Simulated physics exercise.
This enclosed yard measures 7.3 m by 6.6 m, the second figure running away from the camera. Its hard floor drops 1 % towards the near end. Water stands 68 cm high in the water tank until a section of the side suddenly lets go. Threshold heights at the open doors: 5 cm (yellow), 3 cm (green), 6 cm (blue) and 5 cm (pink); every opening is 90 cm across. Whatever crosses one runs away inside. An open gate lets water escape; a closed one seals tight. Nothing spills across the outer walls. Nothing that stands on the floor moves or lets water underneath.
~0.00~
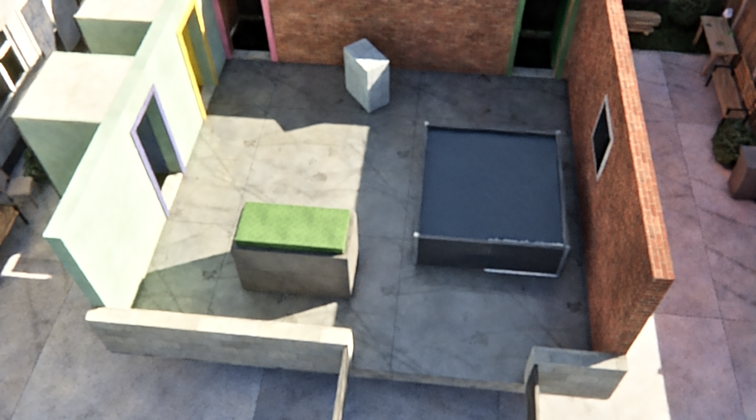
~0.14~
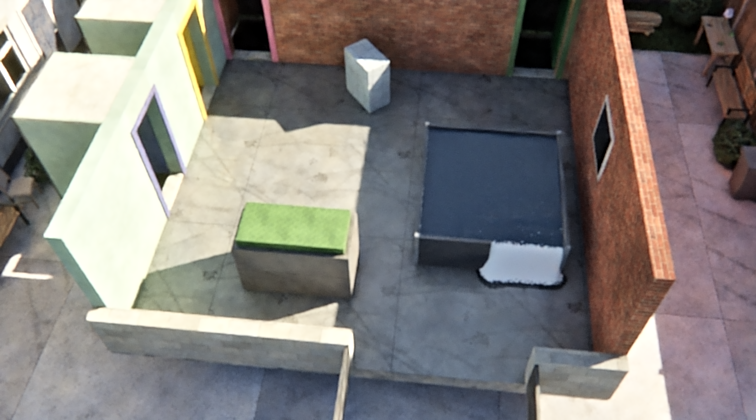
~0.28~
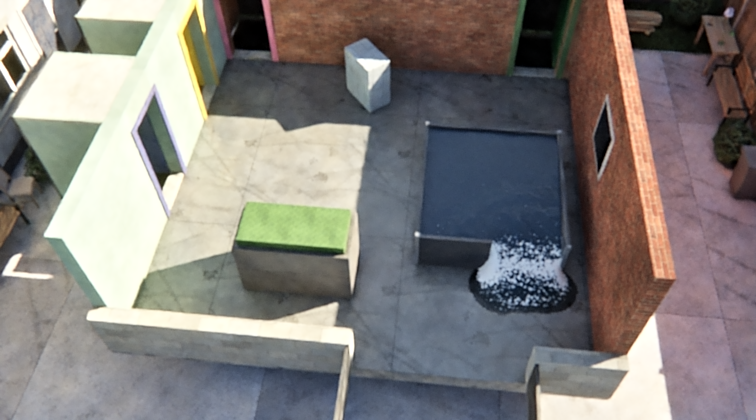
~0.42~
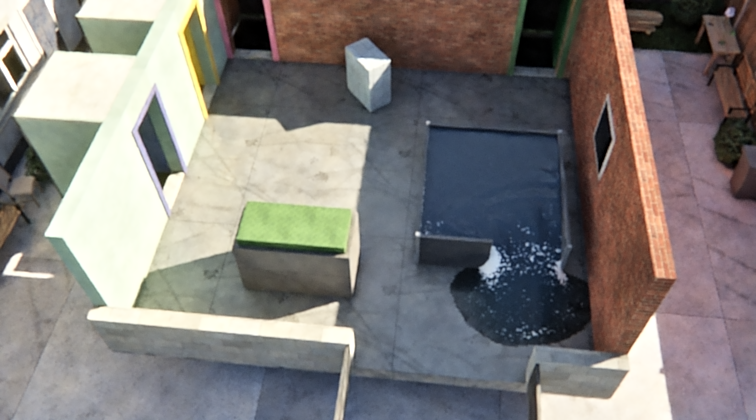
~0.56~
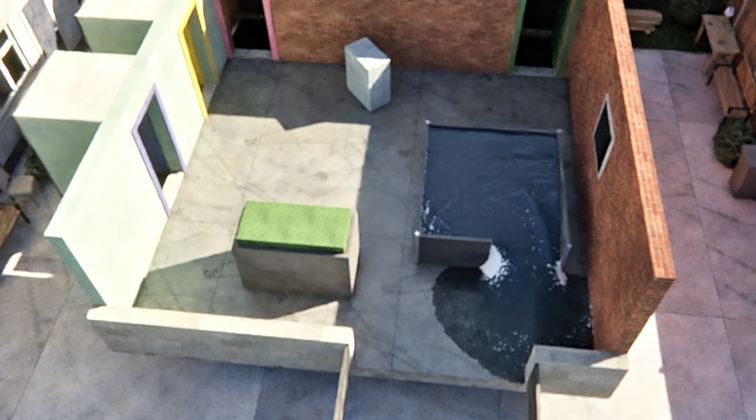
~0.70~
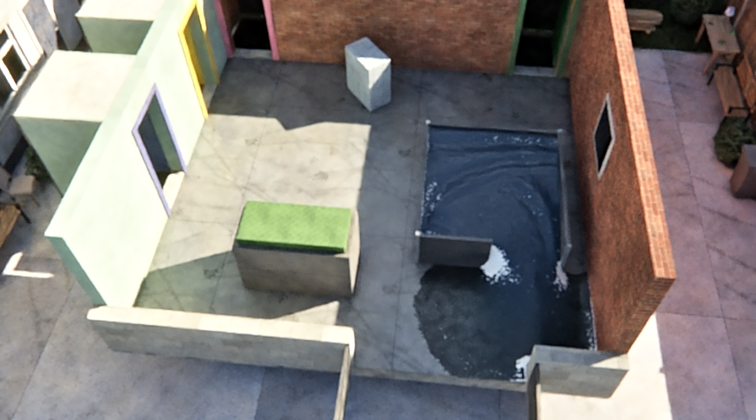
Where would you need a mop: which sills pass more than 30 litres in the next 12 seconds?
The water let in: At the yellow door it keeps below the limit; at the green door it passes the limit; at the blue door it keeps below the limit; at the pink door it stays under the limit.
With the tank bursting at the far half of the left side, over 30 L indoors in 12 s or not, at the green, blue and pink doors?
Against that limit: Green below, blue above, pink over.
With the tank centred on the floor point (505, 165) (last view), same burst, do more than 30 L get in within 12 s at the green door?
Against that limit: Green below.
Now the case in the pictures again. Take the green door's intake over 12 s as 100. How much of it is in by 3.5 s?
About 0 per cent.
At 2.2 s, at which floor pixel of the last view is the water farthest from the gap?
Near (329, 349).
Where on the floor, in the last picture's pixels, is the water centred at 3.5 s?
Around (496, 244).
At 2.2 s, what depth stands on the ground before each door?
In cm: Yellow 0, green 0, blue 0, pink 0.
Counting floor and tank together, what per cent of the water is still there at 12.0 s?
About 42 per cent.
After 1.4 s water covers 10 % of the floor and is deepest (60 cm) near (591, 374); yellow door not reached, green door not reached, blue door not reached, pink door not reached.
After 2.2 s water covers 10 % of the floor and is deepest (50 cm) near (591, 374); yellow door not reached, green door not reached, blue door not reached, pink door not reached.
After 3.5 s water covers 20 % of the floor and is deepest (34 cm) near (567, 371); yellow door not reached, green door not reached, blue door not reached, pink door not reached.
After 7.0 s water covers 45 % of the floor and is deepest (19 cm) near (555, 370); yellow door not reached, green door 9 cm at the sill, 72 L in, blue door 2 cm at the sill, 0 L in, pink door not reached.
After 12.0 s water covers 85 % of the floor and is deepest (12 cm) near (555, 370); yellow door 2 cm at the sill, 0 L in, green door 4 cm at the sill, 115 L in, blue door 3 cm at the sill, 0 L in, pink door not reached.
